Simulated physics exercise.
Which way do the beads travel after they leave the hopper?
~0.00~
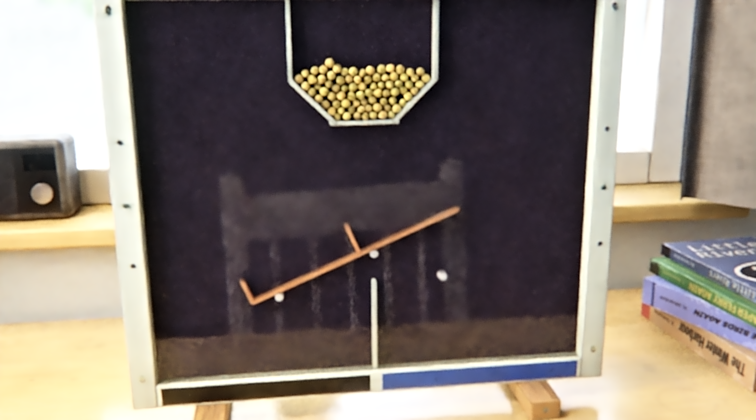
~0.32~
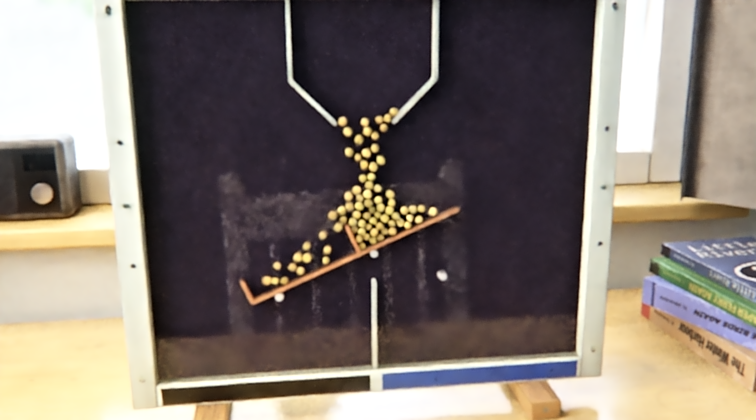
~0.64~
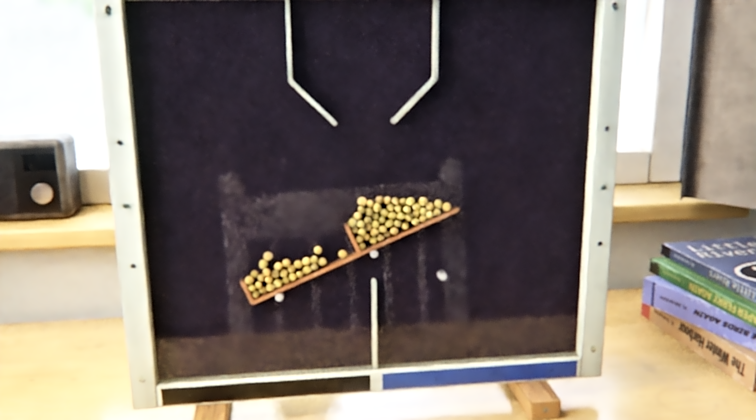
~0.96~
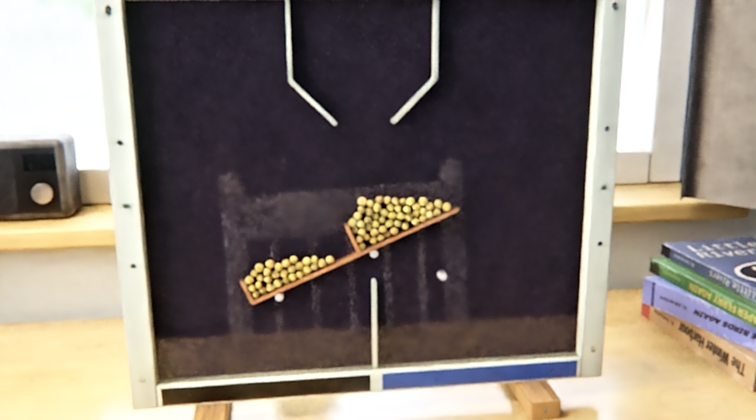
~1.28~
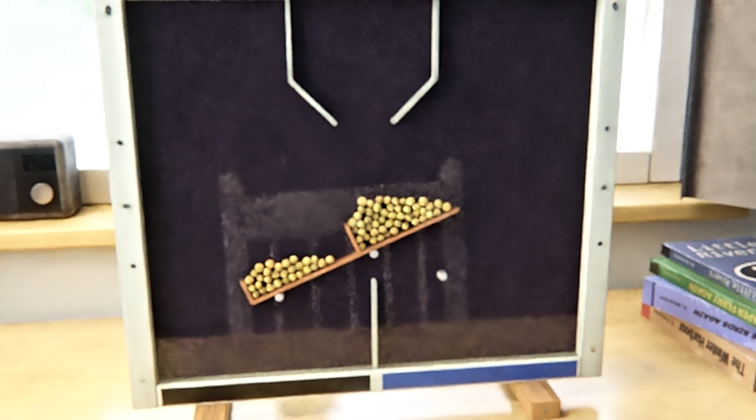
The beads move down, dropping from the hopper onto the sloping orange tray below.
Pale yellowish beads fill a hopper at the top of a dark, upright case, seen from the front by a still camera on a wooden surface, with a small dark device to the left and stacked books to the right. Below the hopper, an orange tray slopes with its left end down, above a black bin on the left and a blue bin on the right. The beads pour down onto the tray, piling against its middle upright and spilling toward the left end. The hopper empties, and the beads settle in two heaps on the still-tilted tray, leaving both bins empty.
